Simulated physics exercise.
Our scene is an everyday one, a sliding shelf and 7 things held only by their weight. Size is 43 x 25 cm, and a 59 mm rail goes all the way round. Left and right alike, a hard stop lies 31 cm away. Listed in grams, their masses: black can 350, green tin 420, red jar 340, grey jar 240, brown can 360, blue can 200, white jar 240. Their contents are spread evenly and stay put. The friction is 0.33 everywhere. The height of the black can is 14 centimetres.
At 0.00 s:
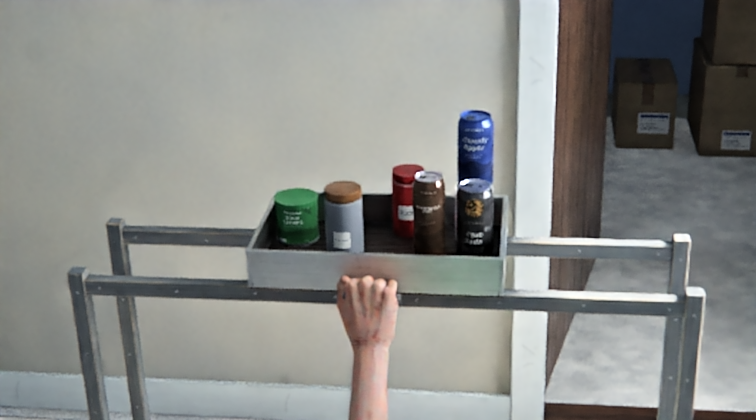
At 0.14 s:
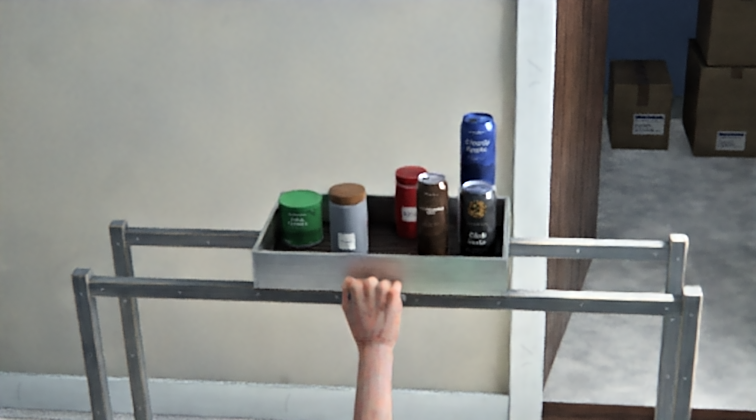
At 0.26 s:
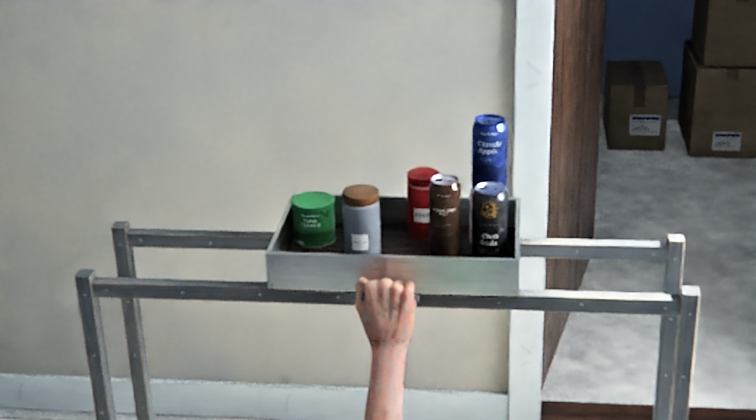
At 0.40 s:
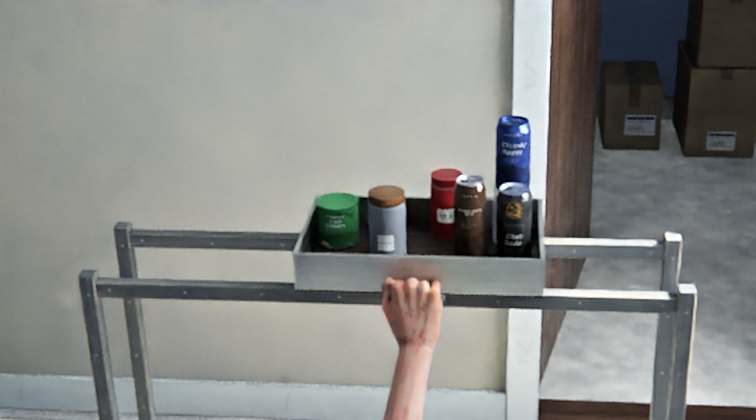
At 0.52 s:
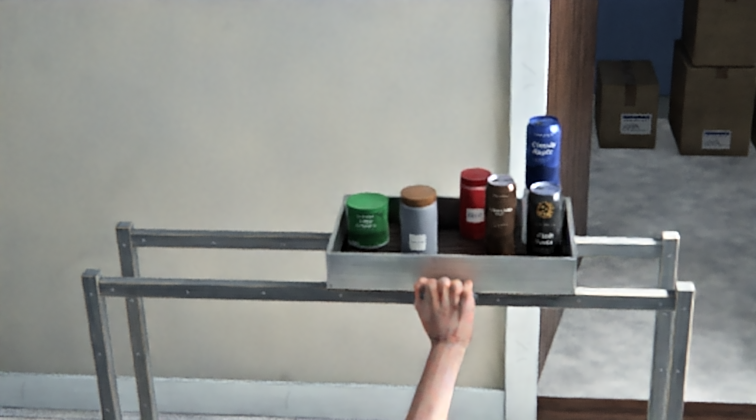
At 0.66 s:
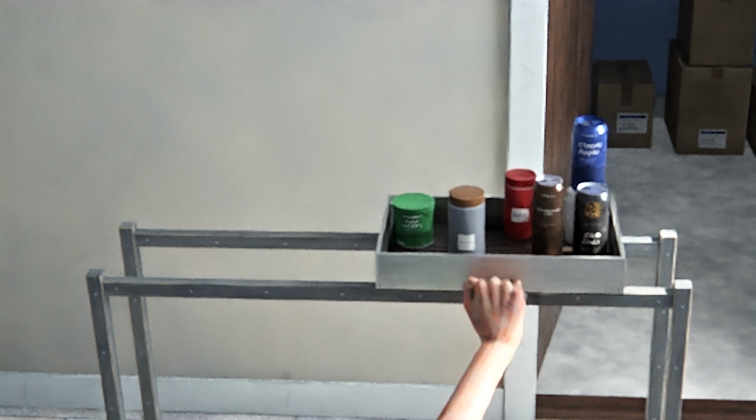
A shallow grey metal tray of cans and jars sits across two metal rails before a pale wall, seen from slightly above, with cardboard boxes beyond a doorway at right. It holds a green tin and a brown-lidded grey jar at left, and a red jar, brown can, black can and tall blue can at right. A hand at its front edge slides it rightward, slowly, then faster.
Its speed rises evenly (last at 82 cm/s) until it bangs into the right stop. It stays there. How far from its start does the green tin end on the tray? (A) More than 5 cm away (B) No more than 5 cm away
Answer: A.
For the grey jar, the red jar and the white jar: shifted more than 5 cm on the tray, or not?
Well, the grey jar winds up somewhere else; the red jar winds up somewhere else; and the white jar remains where it was.
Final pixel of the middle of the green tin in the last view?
Roughly (510, 222).
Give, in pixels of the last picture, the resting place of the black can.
Near (649, 225).
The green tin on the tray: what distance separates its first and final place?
I'd put it at about 9 centimetres.
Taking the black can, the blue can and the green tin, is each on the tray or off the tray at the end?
Final state - the black can stays within bounds; the blue can ends out of bounds; the green tin stays within bounds.
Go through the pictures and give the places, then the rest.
The first frame shows tray midway; green tin (297, 217); black can (475, 223).
The second frame shows tray moved 1 cm right; grey jar (349, 227); brown can (433, 220).
The third frame shows tray moved 3 cm right; blue can (489, 155).
The fourth frame shows tray moved 7 cm right; black can (514, 225); red jar (447, 204).
The fifth frame shows tray moved 13 cm right; grey jar (419, 229); brown can (501, 221).
The sixth frame shows tray moved 22 cm right; green tin (413, 221); blue can (588, 156).
By 0.86 s, tray moved 31 cm right; green tin 5 cm from its spot near (488, 222); blue can 5 cm from its spot; brown can tilted 3°.
By 0.96 s, tray moved 31 cm right; blue can now off the tray; green tin 9 cm from its spot near (507, 222); grey jar 9 cm from its spot.
By 1.16 s, tray moved 31 cm right; green tin 9 cm from its spot near (510, 222); grey jar 9 cm from its spot; red jar 8 cm from its spot.
When it is over (1.5 s), off the tray, blue can; not toppled but over 5 cm from the start, green tin, red jar and grey jar; the other 3 within 5 cm of the start. In the last view, green tin near (510, 222).
